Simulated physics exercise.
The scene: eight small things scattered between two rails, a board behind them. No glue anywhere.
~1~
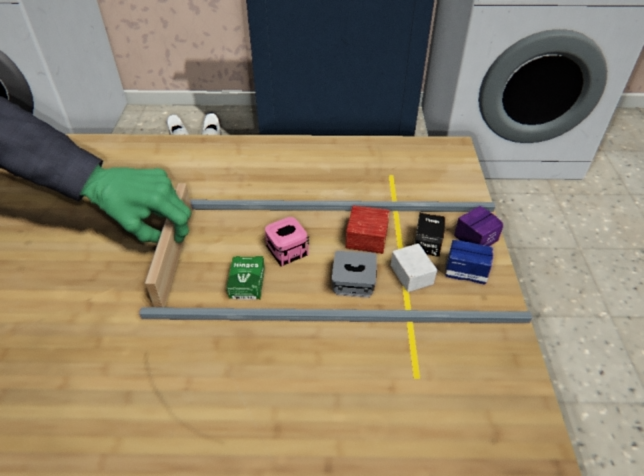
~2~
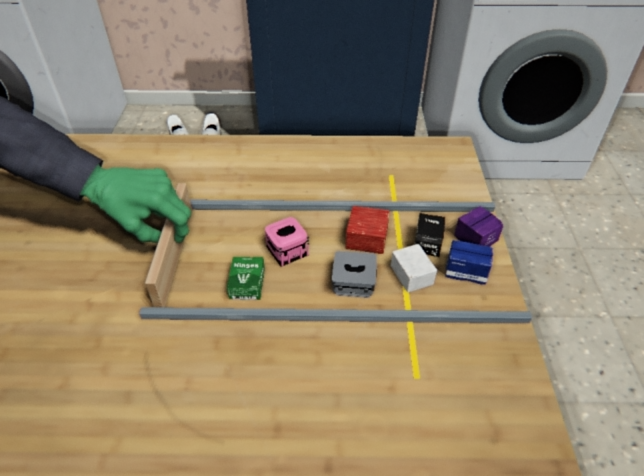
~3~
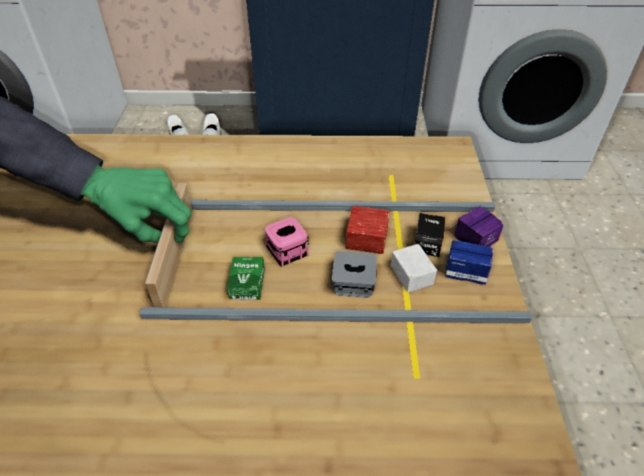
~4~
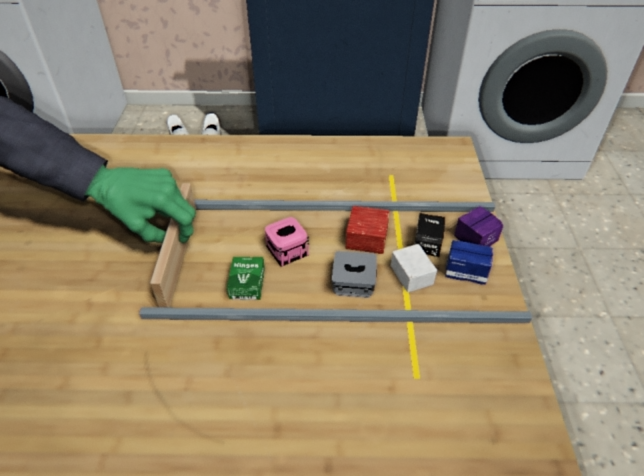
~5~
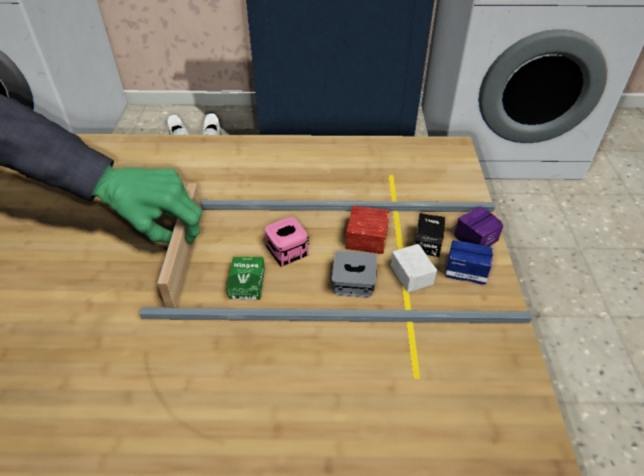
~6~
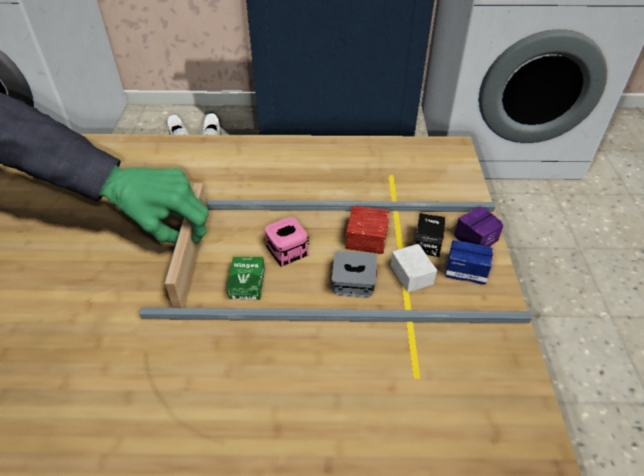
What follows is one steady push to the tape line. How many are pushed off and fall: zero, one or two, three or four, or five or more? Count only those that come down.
In the end the number that fall off is one or two.
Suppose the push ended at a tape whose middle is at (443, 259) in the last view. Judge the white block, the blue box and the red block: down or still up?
The white block drops off; the blue box goes over; the red block holds on.
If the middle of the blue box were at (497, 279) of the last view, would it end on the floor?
The blue box goes over.
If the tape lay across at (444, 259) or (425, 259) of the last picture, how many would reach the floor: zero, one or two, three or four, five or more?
In that order: Either three or four; either one or two.
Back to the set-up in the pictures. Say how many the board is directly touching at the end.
It touches 3.
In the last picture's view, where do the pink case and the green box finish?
About (419, 248), and the other about (422, 281).
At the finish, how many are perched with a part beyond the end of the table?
The number is 1.
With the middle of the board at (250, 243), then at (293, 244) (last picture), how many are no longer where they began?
First 1, then 2.
Soon after, none off yet; purple box at rest near (479, 230); blue box at rest near (469, 262); black box at rest near (430, 235).
At rest, the number that fall off is one or two; fallen, blue box.
